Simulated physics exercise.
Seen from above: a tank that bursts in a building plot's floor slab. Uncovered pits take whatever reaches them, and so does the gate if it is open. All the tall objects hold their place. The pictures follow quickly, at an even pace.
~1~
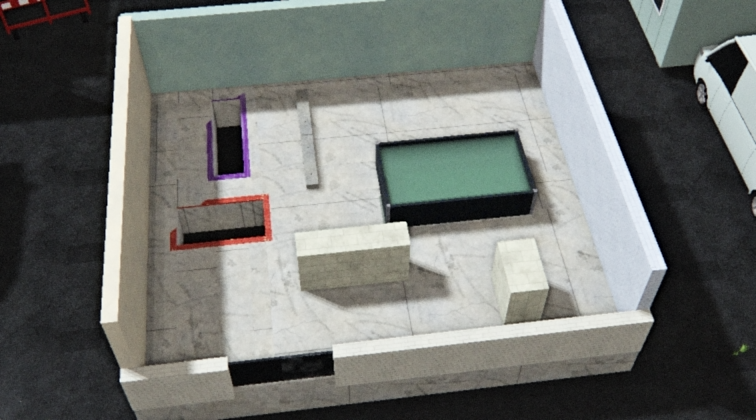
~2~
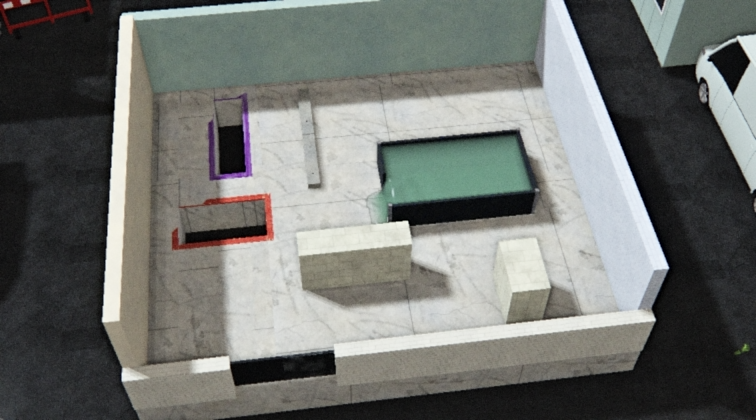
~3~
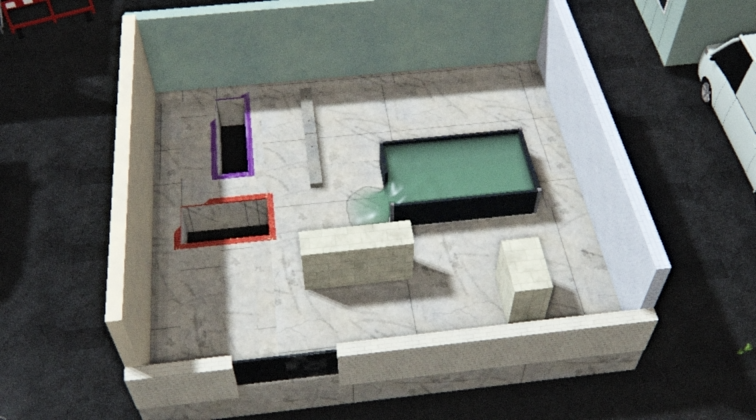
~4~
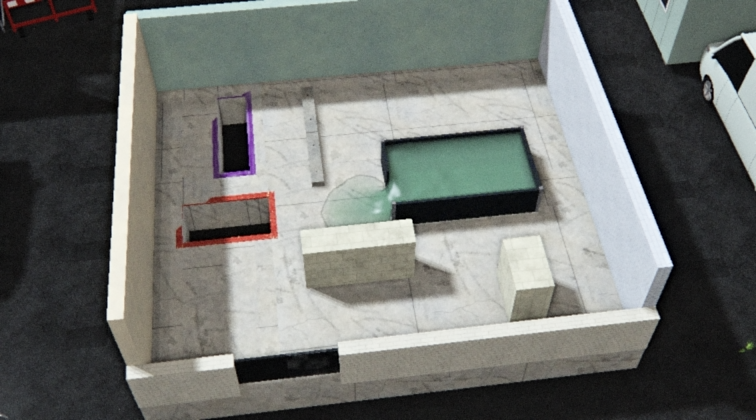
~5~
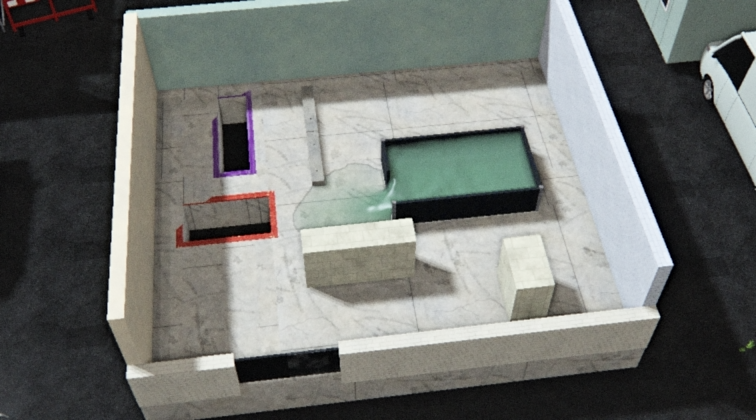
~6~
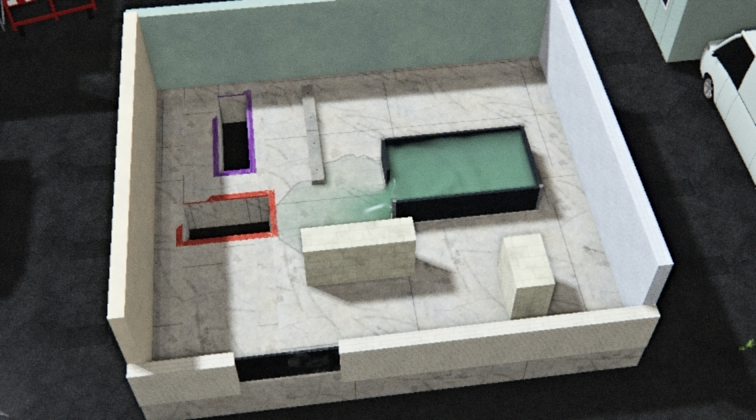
To begin with, a green water tank stands whole and still on a walled marble floor, near pale blocks and two outlined openings. Water then bursts from its left side and fans out across the floor, spreading leftward past the long block until its thin front nears the red-edged opening.
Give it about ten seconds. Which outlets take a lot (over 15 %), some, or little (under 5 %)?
One by one: The gate takes less than 5 %; the purple pit takes from 5 to 15 %; the red pit takes more than 15 %.
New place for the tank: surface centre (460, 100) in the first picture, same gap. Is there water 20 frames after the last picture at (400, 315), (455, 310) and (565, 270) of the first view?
As listed: Not flooded, clear, free of water.
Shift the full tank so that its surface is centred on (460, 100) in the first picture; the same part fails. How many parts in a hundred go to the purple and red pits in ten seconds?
Per cent: Purple 12, red 8.
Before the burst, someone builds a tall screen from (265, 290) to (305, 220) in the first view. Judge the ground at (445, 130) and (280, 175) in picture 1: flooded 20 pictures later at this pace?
In turn: Dry, covered.
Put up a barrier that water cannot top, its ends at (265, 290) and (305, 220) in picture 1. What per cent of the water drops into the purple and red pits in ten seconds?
Roughly, in per cent: Purple 15, red 10.
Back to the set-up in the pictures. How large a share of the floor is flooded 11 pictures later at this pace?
About 25 per cent.
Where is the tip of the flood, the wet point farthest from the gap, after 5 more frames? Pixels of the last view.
Near (195, 264).
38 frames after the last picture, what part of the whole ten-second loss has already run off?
Near 65 in a hundred.
A moment on, water covers 15 % of the floor; the gate 0 %, the purple pit 0 %, the red pit 2 %.
Next, water covers 25 % of the floor; the gate 0 %, the purple pit 0 %, the red pit 5 %.
Then, water covers 30 % of the floor; the gate 0 %, the purple pit 2 %, the red pit 11 %.
Later, water covers 45 % of the floor; the gate 0 %, the purple pit 4 %, the red pit 20 %.
In the end, water covers 50 % of the floor; the gate 0 %, the purple pit 7 %, the red pit 29 %.
